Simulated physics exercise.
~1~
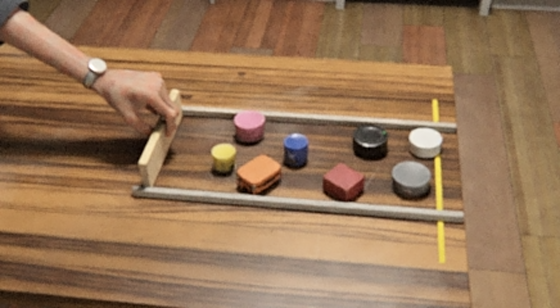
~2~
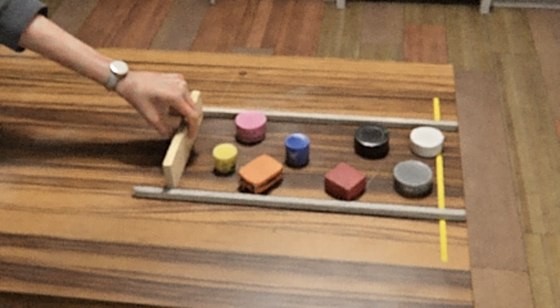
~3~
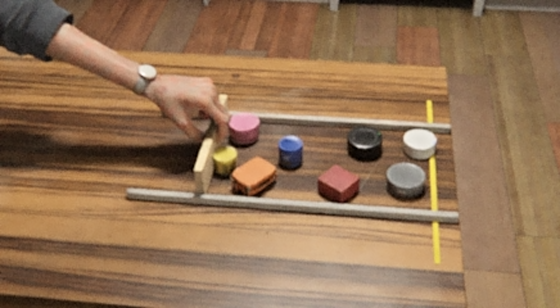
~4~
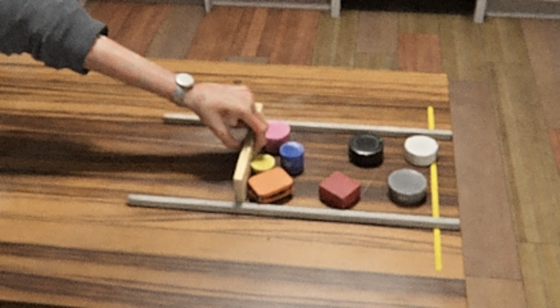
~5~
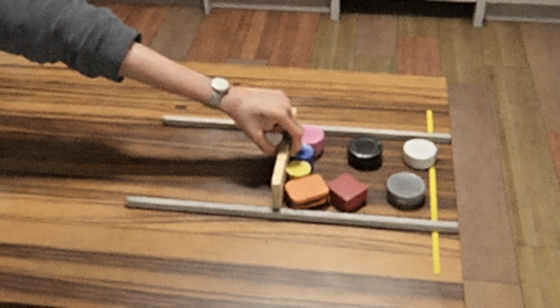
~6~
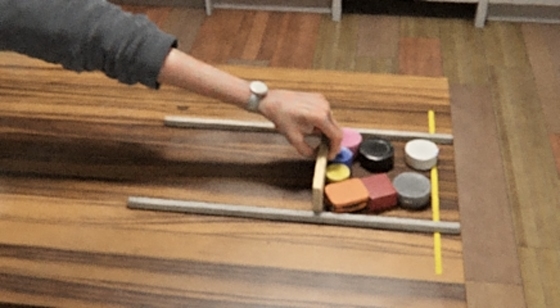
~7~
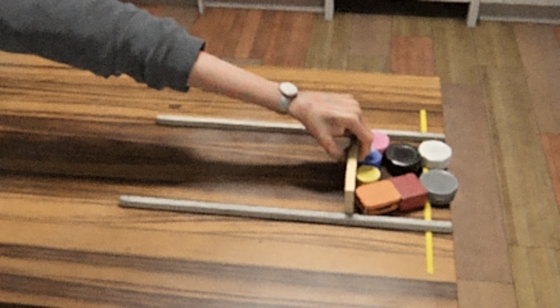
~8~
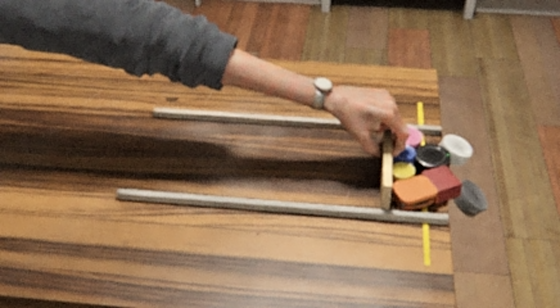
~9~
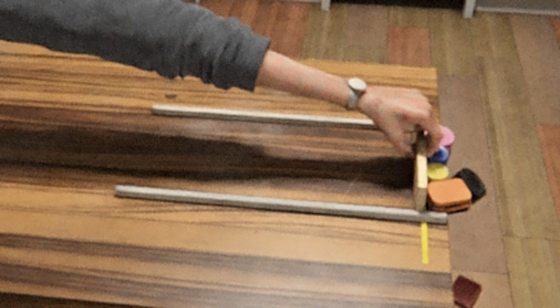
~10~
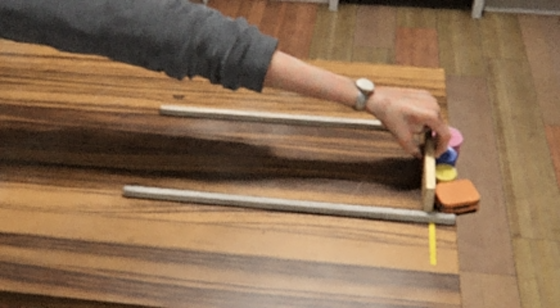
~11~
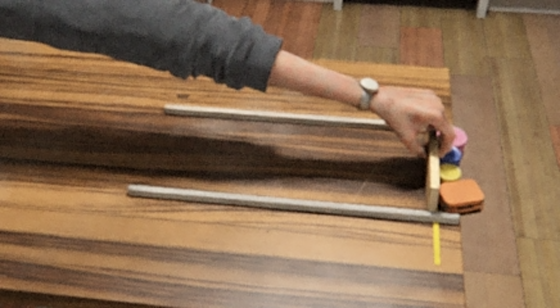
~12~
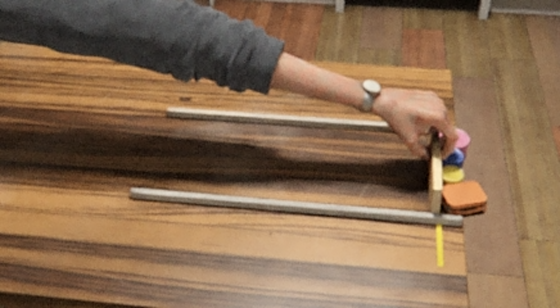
A hand wearing a wristwatch pushes a small upright wooden board along a striped wooden table, seen from above at an angle in a slightly swaying view. Two grey rails form a channel leading to the right edge, where yellow tape crosses. Between them lie pink, yellow, blue, orange, red, black, white and grey pieces. The board slides right, gathering the pieces into a cluster and driving them over the tape. The white, grey, red and black ones drop off the edge. The board stops at the tape, with the pink, blue, yellow and orange pieces still at the brink.
